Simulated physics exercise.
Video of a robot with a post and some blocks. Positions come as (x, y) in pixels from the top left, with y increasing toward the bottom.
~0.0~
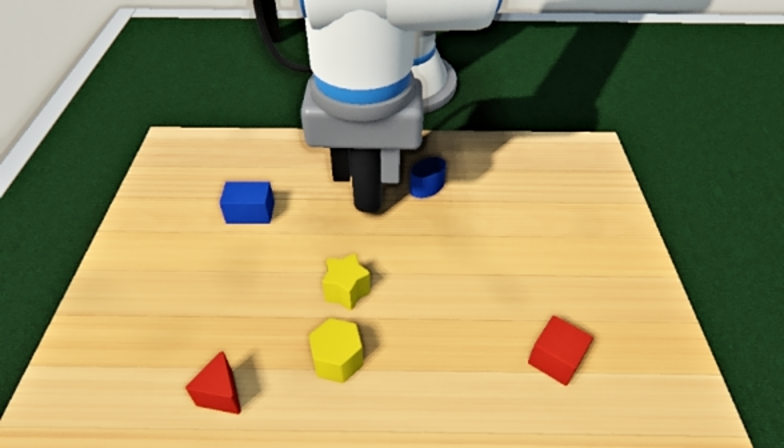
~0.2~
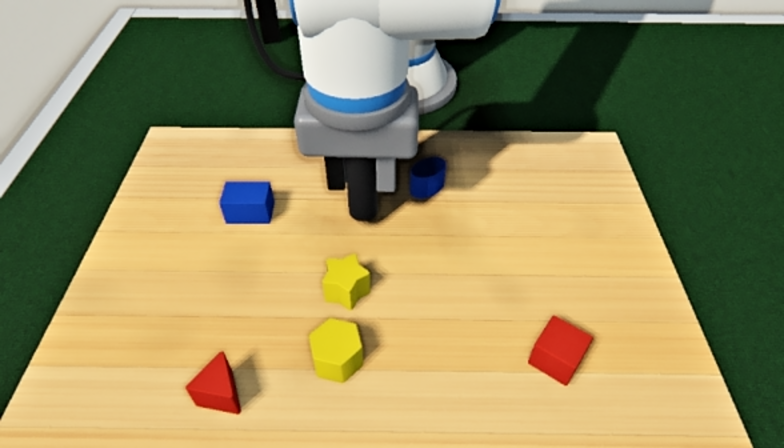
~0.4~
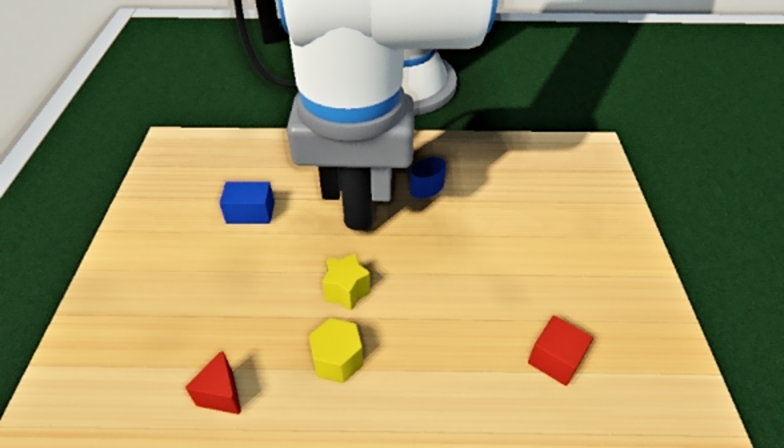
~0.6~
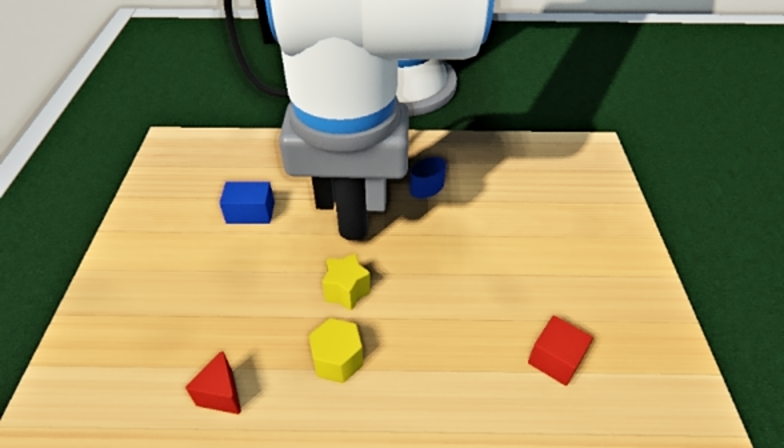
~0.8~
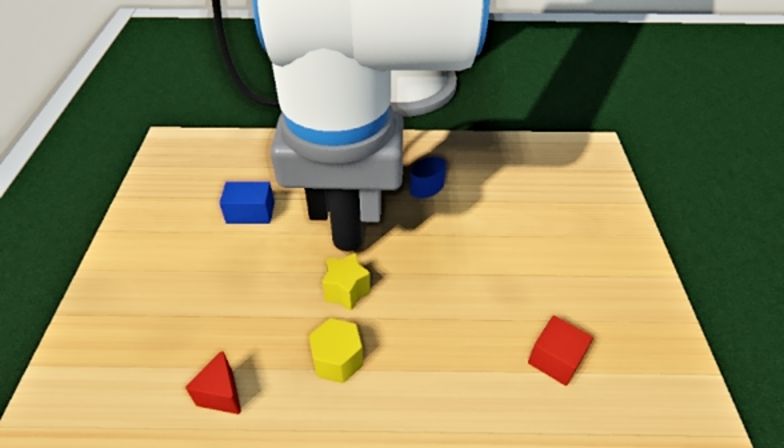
In this clip, a white robot arm with a dark post moves slowly toward the viewer and slightly left across a wooden table, nearing a yellow star block, while the red, yellow and blue blocks stay still.
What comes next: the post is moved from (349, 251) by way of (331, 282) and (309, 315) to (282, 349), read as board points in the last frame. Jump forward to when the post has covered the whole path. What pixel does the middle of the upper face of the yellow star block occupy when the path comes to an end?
Pixel (342, 301).
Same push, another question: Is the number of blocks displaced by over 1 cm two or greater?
Answer: No.
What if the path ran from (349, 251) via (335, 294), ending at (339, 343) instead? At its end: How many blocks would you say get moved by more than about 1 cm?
By the end, two blocks will have moved.
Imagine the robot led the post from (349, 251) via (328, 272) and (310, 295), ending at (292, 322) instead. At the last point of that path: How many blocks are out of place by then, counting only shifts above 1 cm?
Of all the blocks, just one travels more than a centimetre.
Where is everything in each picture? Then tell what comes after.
The first picture shows lower end of the post (368, 203), tops of blocks, red triangular block (213, 377), yellow hexagonal block (335, 340), yellow star block (345, 271).
The second picture shows post (363, 212), blocks as before.
The third picture shows post (358, 221), blocks as before.
The fourth picture shows post (353, 230), blocks as before.
The fifth picture shows post (348, 241), red triangular block (213, 377), yellow hexagonal block (335, 340), yellow star block (345, 271).
The first path, step by step. One third of the way, post (330, 272); yellow star block (343, 286), turned 15° anticlockwise.
Two thirds of the way, post (307, 305); yellow hexagonal block (335, 344); yellow star block (342, 301), turned 60° anticlockwise.
At the end, post (279, 340); red triangular block not moved; yellow hexagonal block (335, 344); yellow star block (342, 301), turned 60° anticlockwise.
